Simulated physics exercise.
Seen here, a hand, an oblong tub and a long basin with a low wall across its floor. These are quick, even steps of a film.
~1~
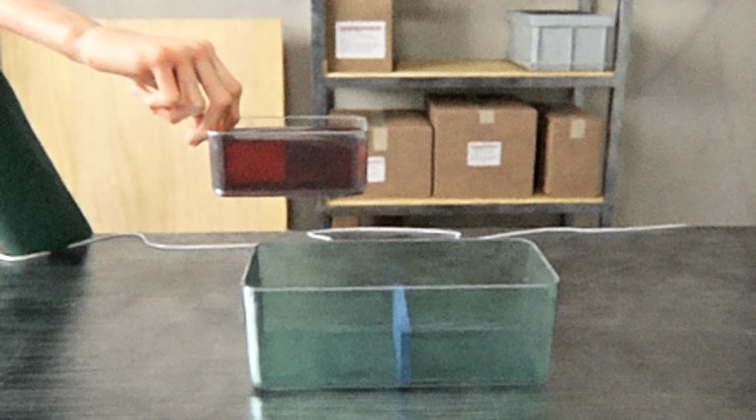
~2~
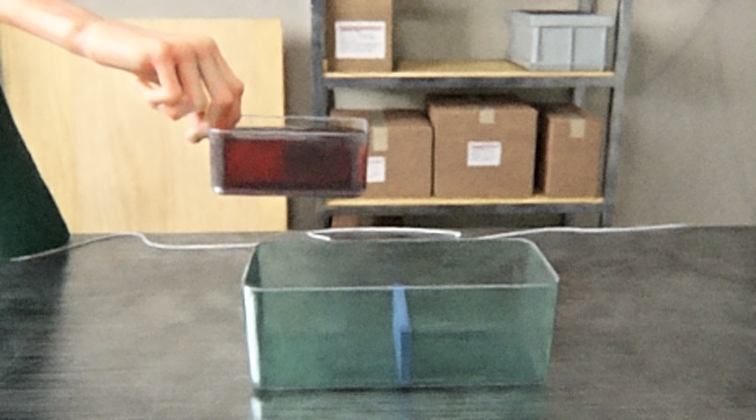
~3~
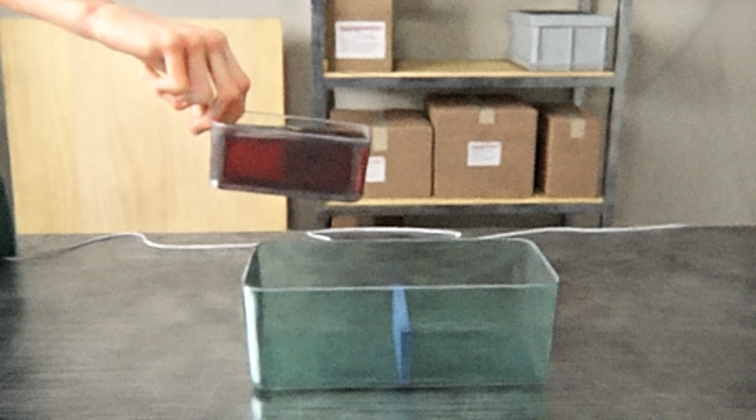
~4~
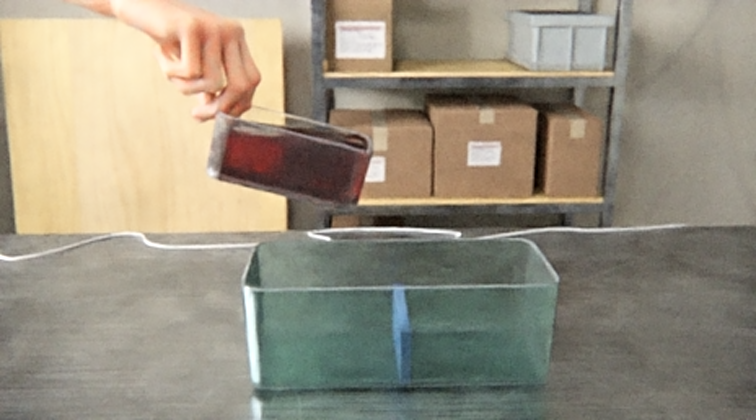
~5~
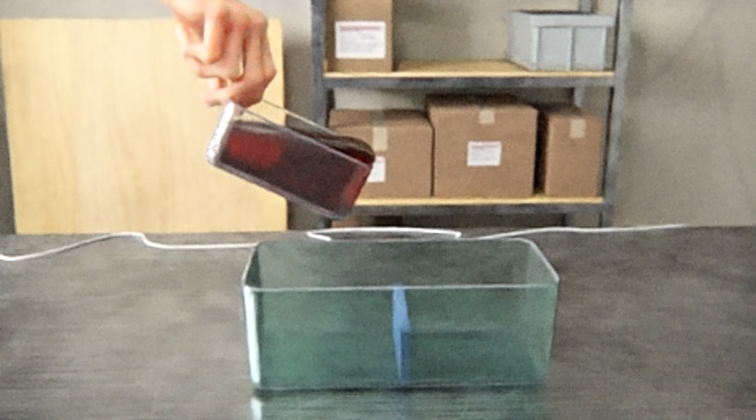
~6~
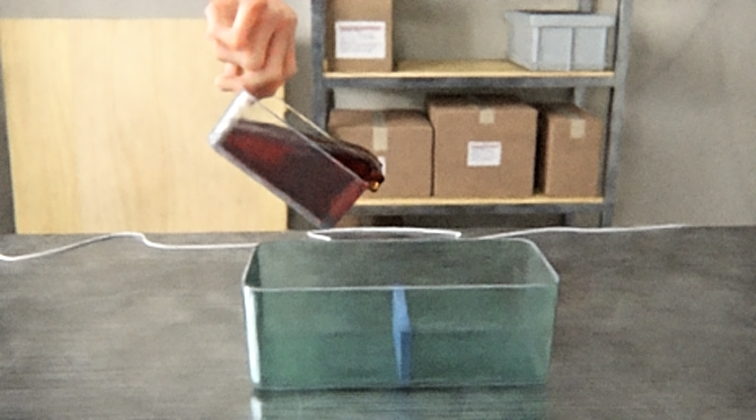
We see a hand holding a clear oblong tub of dark reddish liquid above a long greenish basin with a low blue wall across its floor, tilting the tub steadily rightward until some liquid passes over its right rim.
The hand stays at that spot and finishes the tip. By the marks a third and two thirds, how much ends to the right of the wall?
It comes to from a third to two thirds.
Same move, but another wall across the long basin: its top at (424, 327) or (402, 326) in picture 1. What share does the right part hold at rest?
Near 30 % and 50 %.
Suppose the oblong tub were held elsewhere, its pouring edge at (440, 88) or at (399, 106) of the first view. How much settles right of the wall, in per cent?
About 85 and 80 per cent.
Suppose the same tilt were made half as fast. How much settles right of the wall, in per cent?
Roughly 70 in a hundred.
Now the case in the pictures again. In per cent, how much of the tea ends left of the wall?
About 50 per cent.
A moment on, the oblong tub is tipped right over and 9 per cent is still to pour, 27 is left of the wall and 43 right of it.
Next, the oblong tub is tipped right over and 1 per cent is still to pour, 47 is left of the wall and 42 right of it.
Then the oblong tub is tipped right over and 1 per cent is still to pour, 49 is left of the wall and 46 right of it.
Later the oblong tub is tipped right over and 0 per cent is still to pour, 51 is left of the wall and 47 right of it.
In the end 51 per cent lies left of the wall, 47 right of it and 2 outside.
